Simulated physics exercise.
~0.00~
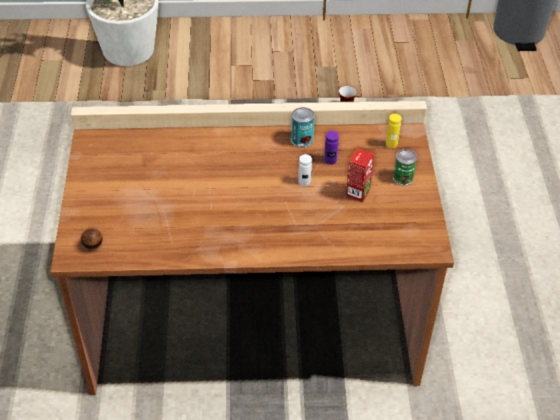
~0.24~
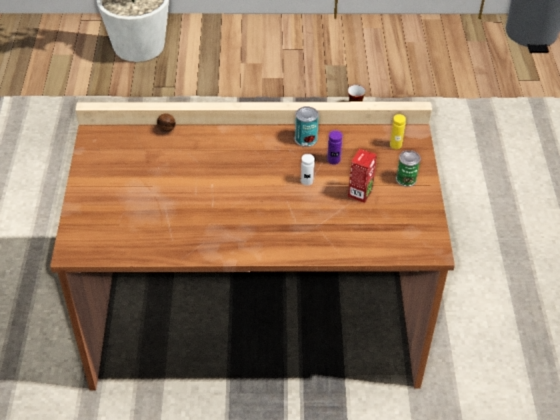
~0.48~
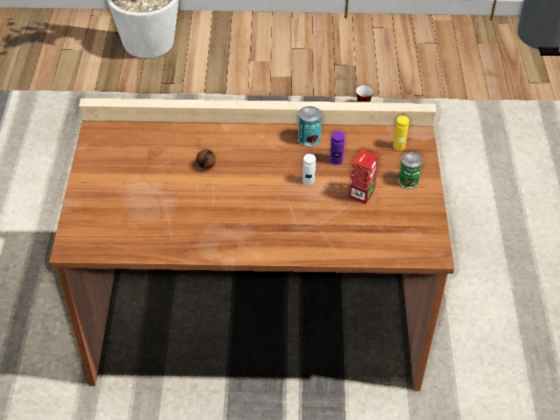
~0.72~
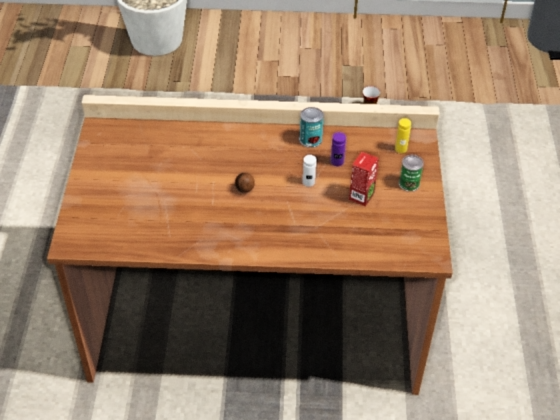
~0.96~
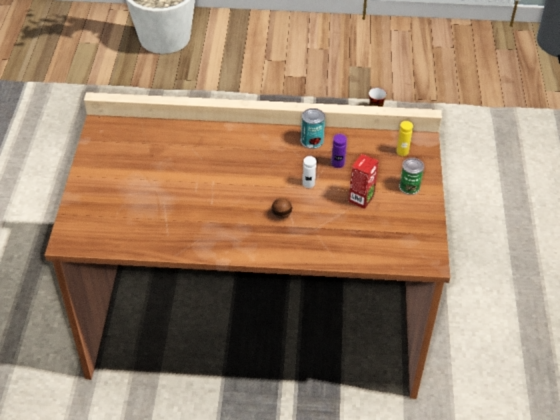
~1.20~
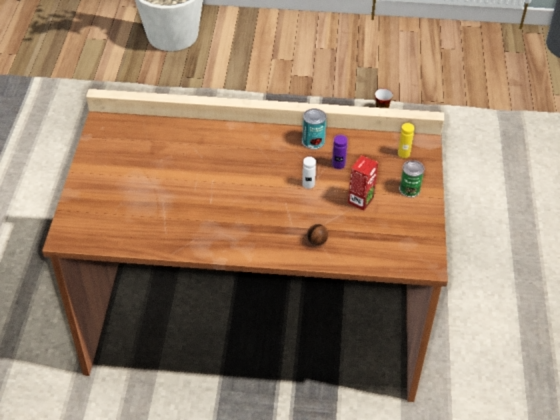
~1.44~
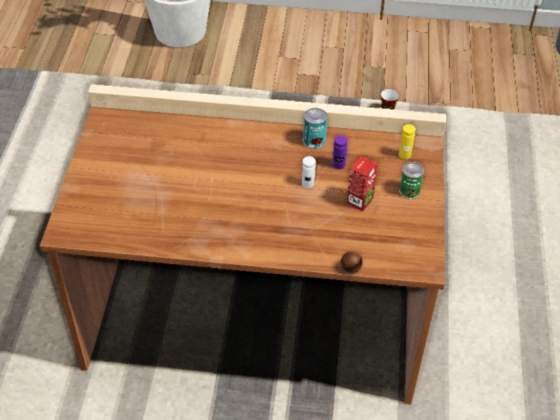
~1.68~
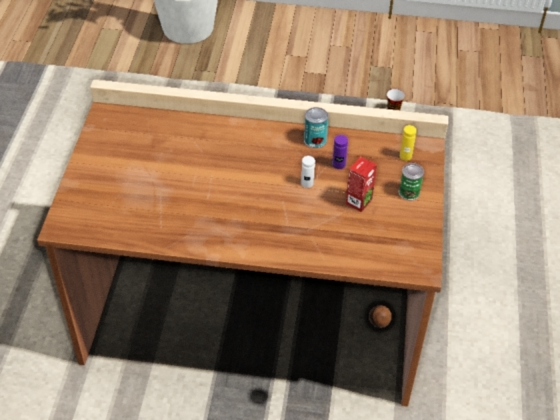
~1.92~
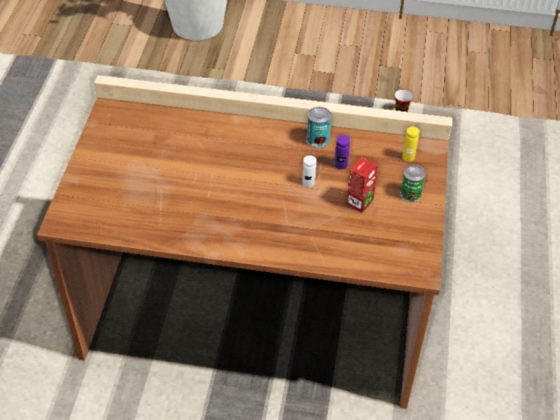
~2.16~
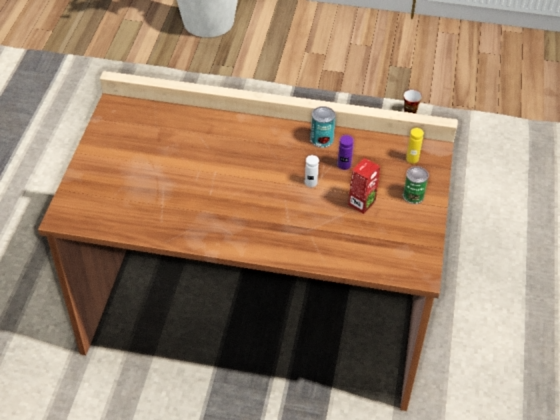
On a wooden table with a pale rail along its far edge, a small brown ball starts near the left side, while a turquoise tin, a purple shaker, a white shaker, a red carton, a yellow shaker and a green tin stand toward the right. The ball travels up and right to the rail, then comes away from it. It rolls diagonally down and right across the open wood, passing in front of the white shaker and the carton. Reaching the near edge, it drops off toward the rug and disappears from view. The standing items remain in place.
